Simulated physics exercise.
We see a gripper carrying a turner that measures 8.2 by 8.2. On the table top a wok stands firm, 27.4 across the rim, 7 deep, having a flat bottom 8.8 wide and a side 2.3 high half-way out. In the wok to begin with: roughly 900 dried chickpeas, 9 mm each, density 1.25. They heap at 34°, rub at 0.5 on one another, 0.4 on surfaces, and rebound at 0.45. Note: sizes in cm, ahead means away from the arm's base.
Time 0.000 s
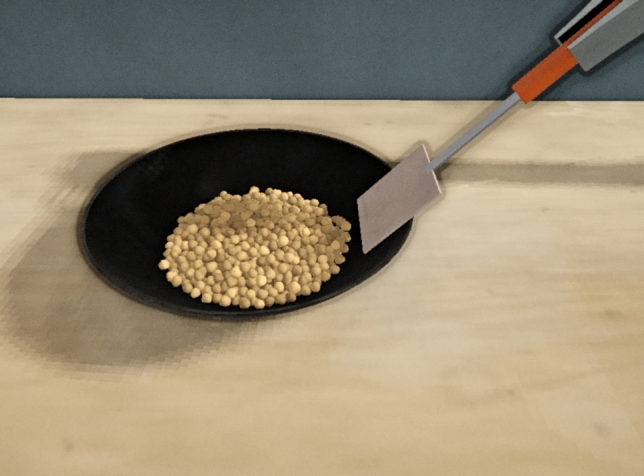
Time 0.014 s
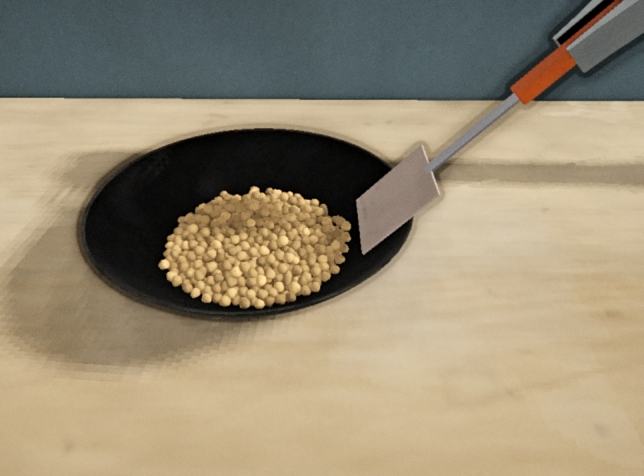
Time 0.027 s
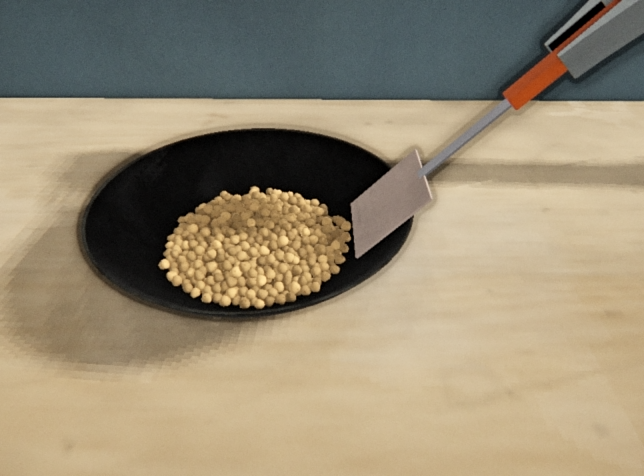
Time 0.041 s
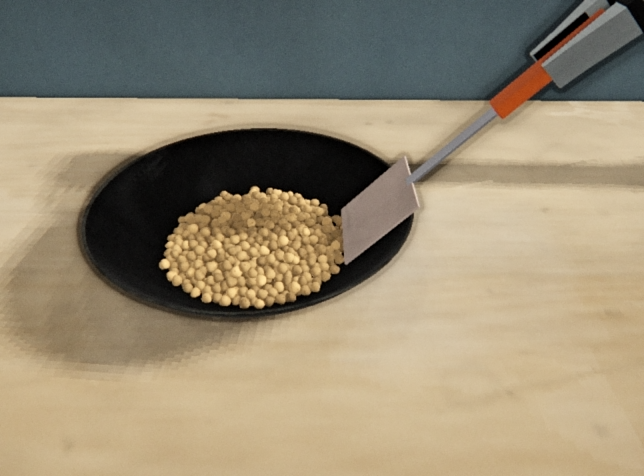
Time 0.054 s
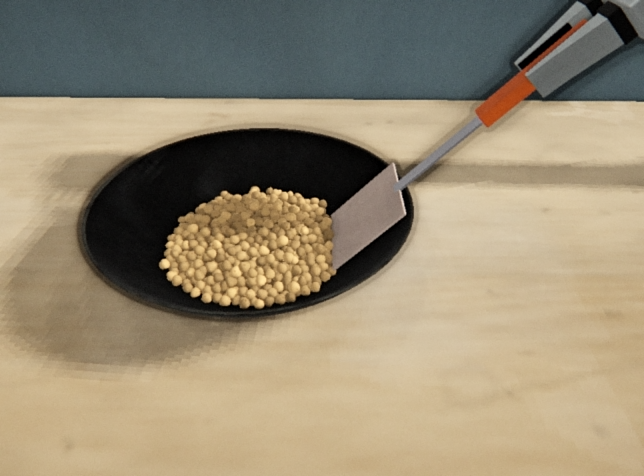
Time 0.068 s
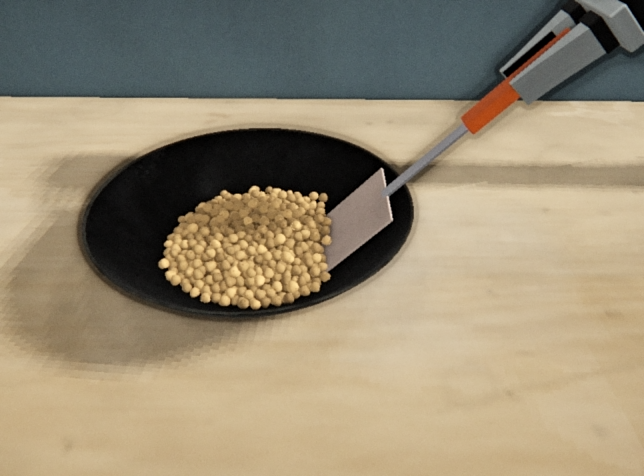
A grey and black robotic gripper reaches in from the upper right over a pale wooden table top against a blue-grey wall, seen from slightly above. It holds a turner with a flat grey blade and an orange handle section beside a black wok heaped with tan chickpeas. The turner slides down and left to the heap's right edge, nudging it slightly, while the camera stays still.
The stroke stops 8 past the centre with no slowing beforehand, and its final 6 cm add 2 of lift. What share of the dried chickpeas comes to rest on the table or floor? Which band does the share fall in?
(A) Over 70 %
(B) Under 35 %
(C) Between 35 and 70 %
(B) Under 35 %.
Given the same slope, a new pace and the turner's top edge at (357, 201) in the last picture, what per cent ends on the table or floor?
My guess is around 40 percent.
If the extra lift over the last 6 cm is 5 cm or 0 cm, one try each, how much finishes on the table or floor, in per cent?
Near 25 and 15 percent respectively.
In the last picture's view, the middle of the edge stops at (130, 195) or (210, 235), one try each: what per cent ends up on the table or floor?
Estimates, in order: 40 % and 0 %.
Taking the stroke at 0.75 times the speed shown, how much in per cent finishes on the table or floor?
I'd put it around 10 per cent.
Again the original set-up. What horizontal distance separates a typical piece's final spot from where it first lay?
Near 6 cm, measured level.
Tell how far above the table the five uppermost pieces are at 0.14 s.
Around 6 cm above the table.
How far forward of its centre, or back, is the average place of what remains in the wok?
I'd say close to 4.0 cm toward the front.
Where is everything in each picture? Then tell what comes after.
The first picture shows turner top edge at (431, 167), sloping 47°; upper third of the load around (255, 233), from x 165 to 345, top at y 190; 900 in the wok.
The second picture shows turner top edge at (430, 168), sloping 47°; upper third of the load around (256, 233), from x 165 to 345, top at y 190.
The third picture shows turner top edge at (424, 172), sloping 47°; upper third of the load around (256, 233), from x 165 to 345, top at y 190.
The fourth picture shows turner top edge at (412, 180), sloping 47°; upper third of the load around (256, 233), from x 165 to 345, top at y 190.
The fifth picture shows turner top edge at (399, 187), sloping 47°; upper third of the load around (255, 232), from x 165 to 345, top at y 190.
The sixth picture shows turner top edge at (387, 192), sloping 47°; upper third of the load around (256, 231), from x 165 to 350, top at y 190; 900 in the wok.
By 0.14 s, sloping 47°, highest piece 7 above the table; 900 in the wok.
By 0.20 s, sloping 47°, highest piece 7 above the table; 900 in the wok.
By 0.44 s, sloping 47°, highest piece 8 above the table; 693 in the wok, 134 on the table or floor, 73 on the blade or in flight.
By 1.49 s, sloping 47°, highest piece 7 above the table; 693 in the wok, 207 on the table or floor.
Final count, 693 in the wok, 207 on the table or floor. That is 23 % on the table or floor.
